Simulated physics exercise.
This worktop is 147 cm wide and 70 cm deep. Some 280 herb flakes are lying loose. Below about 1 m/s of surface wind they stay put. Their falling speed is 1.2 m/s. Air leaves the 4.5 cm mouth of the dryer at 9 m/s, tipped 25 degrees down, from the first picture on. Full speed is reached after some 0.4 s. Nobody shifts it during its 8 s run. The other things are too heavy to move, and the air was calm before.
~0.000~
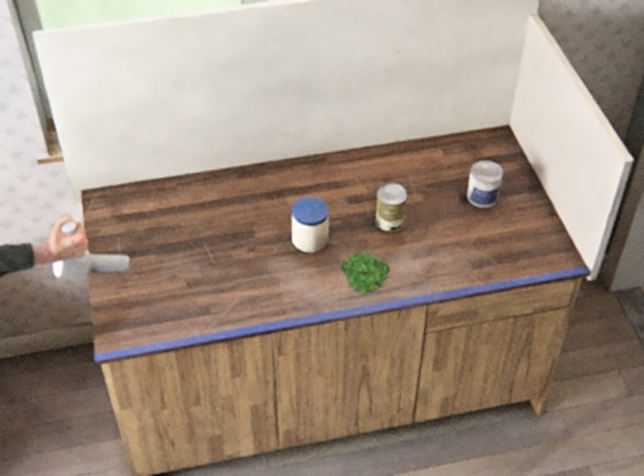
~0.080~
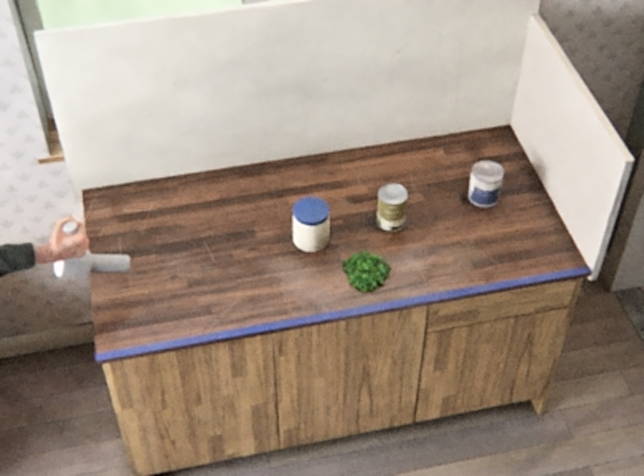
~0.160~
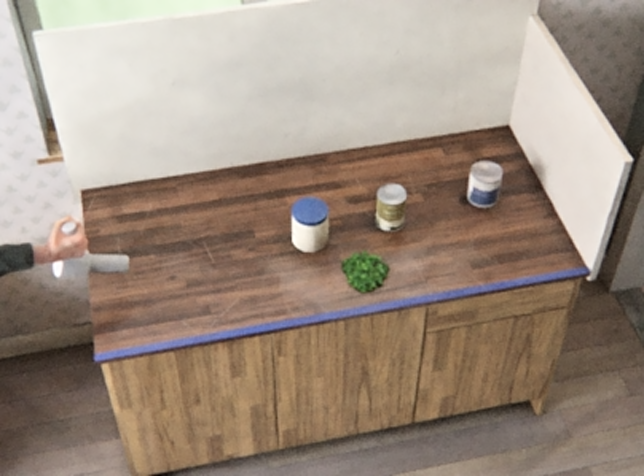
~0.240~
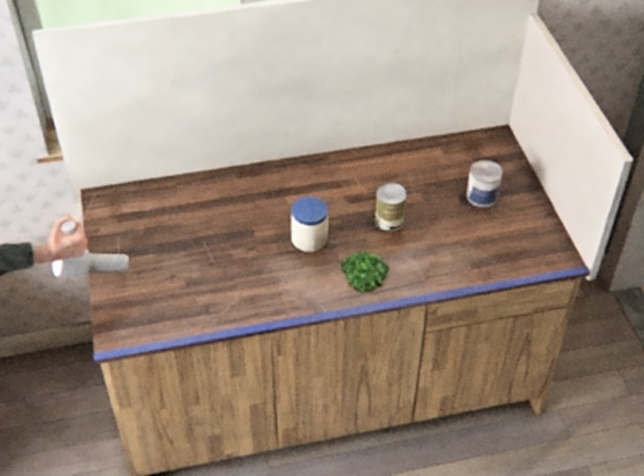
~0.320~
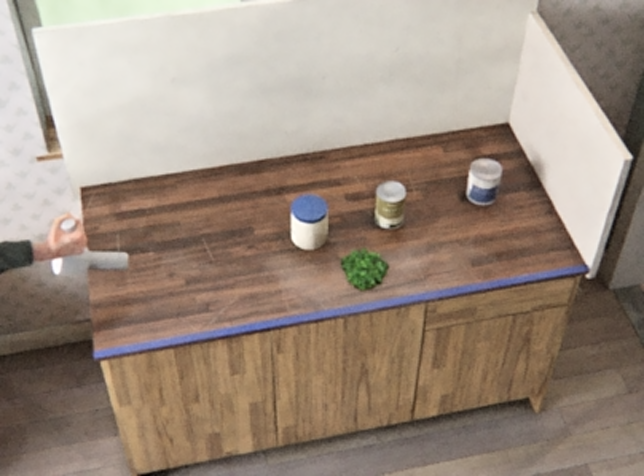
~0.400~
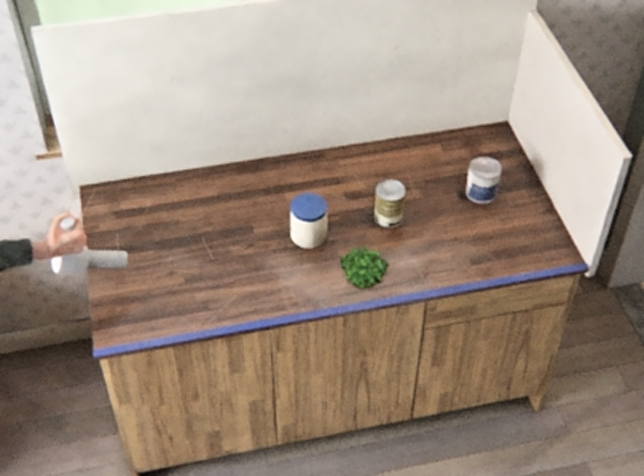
On a wooden worktop with a blue edge, a hand at left holds a dryer toward unmoving green herb flakes and three containers.
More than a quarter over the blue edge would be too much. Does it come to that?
Answer: Yes.
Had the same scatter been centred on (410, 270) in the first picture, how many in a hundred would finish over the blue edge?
Then about 50 %.
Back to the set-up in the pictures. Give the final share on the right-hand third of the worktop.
Near 50 %.
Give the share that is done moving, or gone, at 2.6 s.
Some 30 per cent.
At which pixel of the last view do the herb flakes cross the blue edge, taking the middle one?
Around (523, 281).
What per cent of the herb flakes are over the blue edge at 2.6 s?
Some 30 per cent.
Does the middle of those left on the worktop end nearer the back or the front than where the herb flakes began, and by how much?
To the front, by about 10 cm.
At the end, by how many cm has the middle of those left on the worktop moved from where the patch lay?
Roughly 60 cm.
After 1.6 s, 12 % are over the blue edge; the middle of those still in play is near (523, 267); 10 % have settled or left.
After 2.6 s, 30 % are over the blue edge; the middle of those still in play is near (550, 257); 32 % have settled or left.
After 4.4 s, 44 % are over the blue edge; the middle of those still in play is near (557, 257); 54 % have settled or left.
After 8.0 s, at the end, 51 % are over the blue edge; the middle of those still in play is near (561, 256).
